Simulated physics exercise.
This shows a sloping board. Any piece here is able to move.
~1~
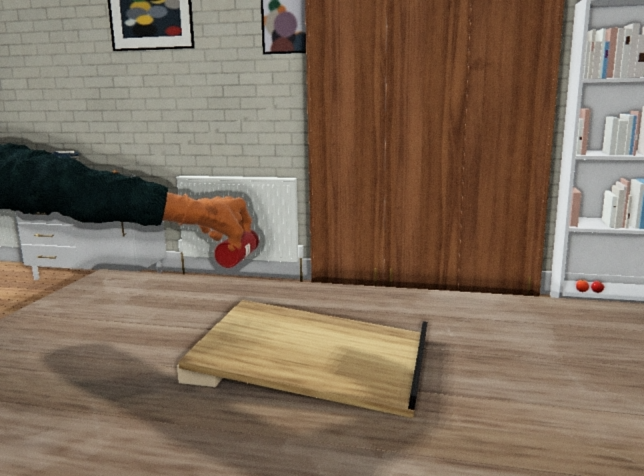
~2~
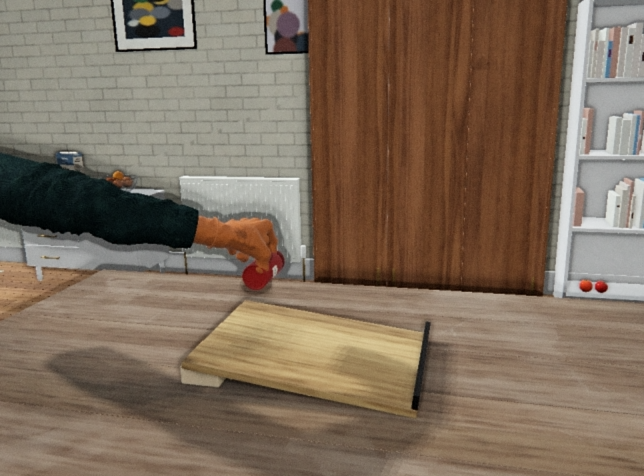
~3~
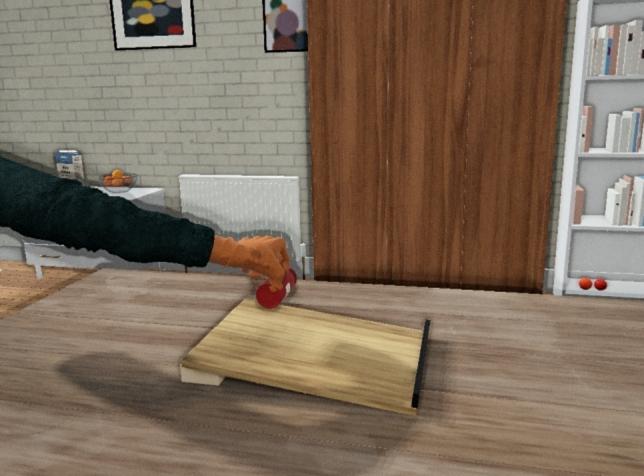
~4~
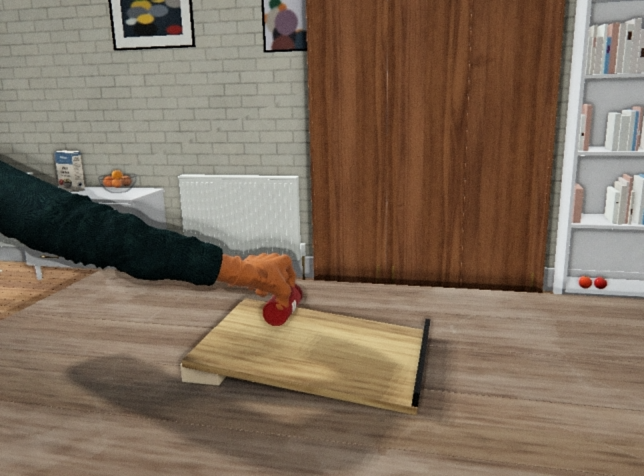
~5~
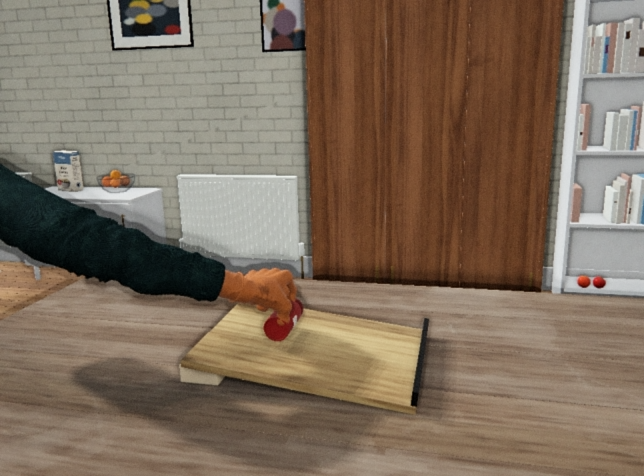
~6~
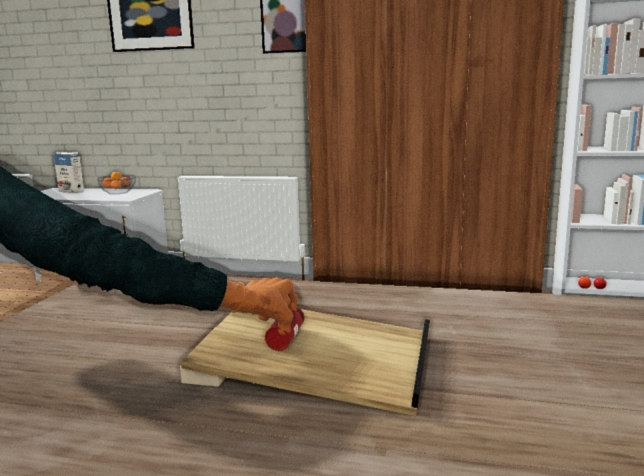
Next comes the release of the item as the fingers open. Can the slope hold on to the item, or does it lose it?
It is in motion toward the bottom.
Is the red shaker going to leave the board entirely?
In the end it stays aboard.
Then, 0.50 s after the last picture, red shaker rolled about its own width near (307, 331).
Then, 0.80 s after the last picture, red shaker rolled well along near (352, 340).
Then, 1.00 s after the last picture, red shaker rolled well along near (398, 348).
At rest, moved from the start, red shaker. Seen from the same camera at the end, red shaker near (407, 349). The red shaker slides or rolls down.
